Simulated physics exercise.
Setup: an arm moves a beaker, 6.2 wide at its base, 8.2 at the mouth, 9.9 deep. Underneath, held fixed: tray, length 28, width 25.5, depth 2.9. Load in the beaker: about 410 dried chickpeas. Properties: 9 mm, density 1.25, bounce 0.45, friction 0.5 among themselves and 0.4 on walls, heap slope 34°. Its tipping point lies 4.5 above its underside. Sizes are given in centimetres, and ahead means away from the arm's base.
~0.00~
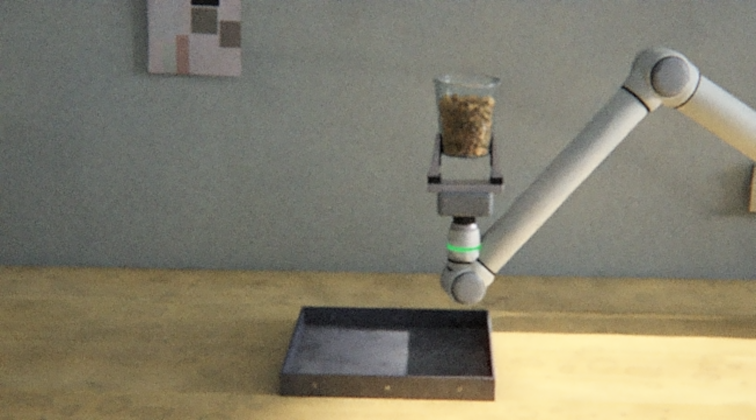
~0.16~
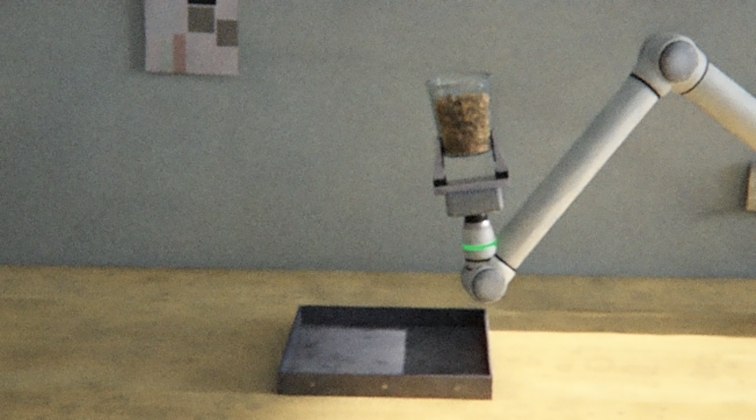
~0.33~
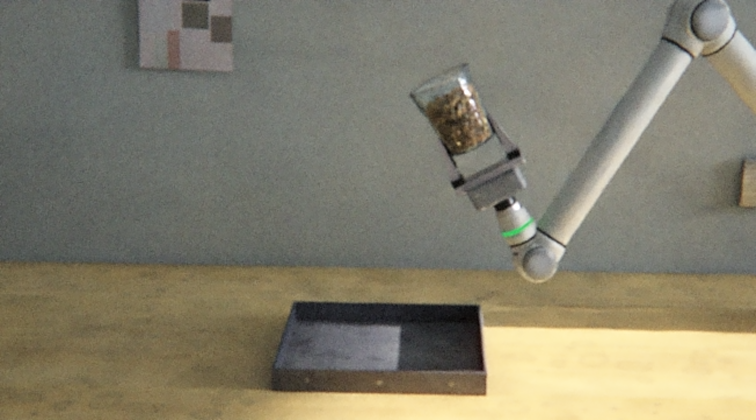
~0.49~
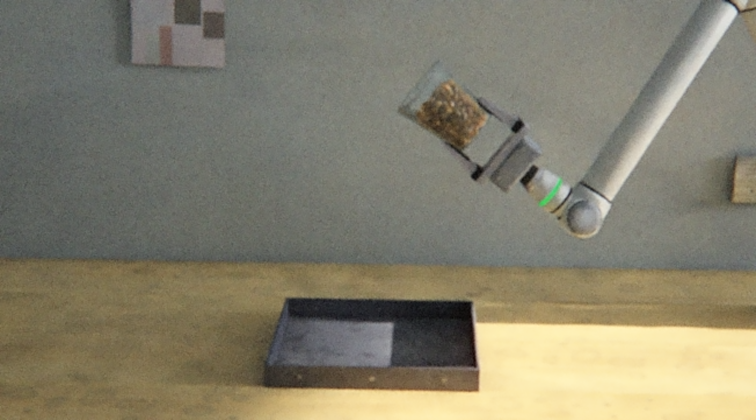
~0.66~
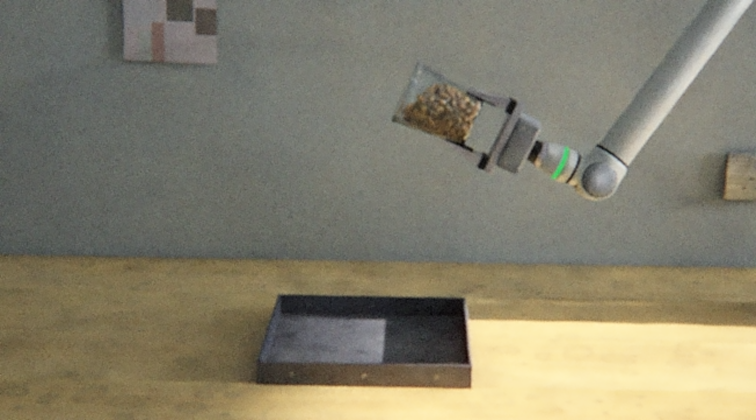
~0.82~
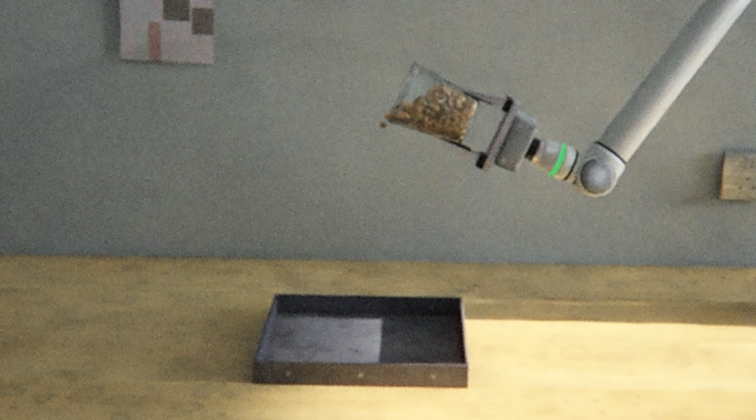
A robot arm tilts a clear beaker of dried chickpeas leftward above a dark tray.
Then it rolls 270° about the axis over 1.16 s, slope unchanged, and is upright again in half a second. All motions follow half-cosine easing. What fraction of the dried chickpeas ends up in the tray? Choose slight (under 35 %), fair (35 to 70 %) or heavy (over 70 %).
Slight, under 35 %.
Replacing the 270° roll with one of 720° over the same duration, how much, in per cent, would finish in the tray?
Then roughly 10 per cent.
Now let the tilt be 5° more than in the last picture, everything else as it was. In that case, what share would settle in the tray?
It would come to about 15 percent.
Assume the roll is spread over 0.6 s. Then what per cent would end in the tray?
In that case roughly 5 percent.
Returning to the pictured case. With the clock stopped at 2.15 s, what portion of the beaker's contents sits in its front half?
Roughly 55 per cent.
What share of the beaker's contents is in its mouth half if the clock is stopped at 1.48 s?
40 per cent, roughly.
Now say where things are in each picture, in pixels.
In the first picture, beaker middle at (467, 118), upright; upper third of the load around (468, 106), from x 445 to 490, top at y 95; 412 in the beaker.
In the second picture, beaker middle at (463, 116), tipped 8°; upper third of the load around (465, 104), from x 435 to 485, top at y 90.
In the third picture, beaker middle at (456, 113), tipped 29°; upper third of the load around (458, 101), from x 425 to 490, top at y 85.
In the fourth picture, beaker middle at (448, 110), tipped 52°; upper third of the load around (448, 99), from x 415 to 485, top at y 80.
In the fifth picture, beaker middle at (440, 108), tipped 66°; upper third of the load around (442, 99), from x 405 to 475, top at y 85.
In the sixth picture, beaker middle at (437, 107), tipped 67°; upper third of the load around (441, 100), from x 385 to 475, top at y 85; 411 in the beaker, 1 in flight or on a rim.
After 1.48 s, tipped 67°, highest piece 39 above the table; 400 in the beaker, 3 in the tray, 9 in flight or on a rim.
After 2.15 s, tipped 50°, highest piece 38 above the table; 383 in the beaker, 26 in the tray, 3 in flight or on a rim.
After 2.68 s, upright, highest piece 40 above the table; 383 in the beaker, 29 in the tray.
After 3.38 s, upright, highest piece 40 above the table; 383 in the beaker, 29 in the tray.
At rest, 383 in the beaker, 29 in the tray. That is 7 % in the tray.
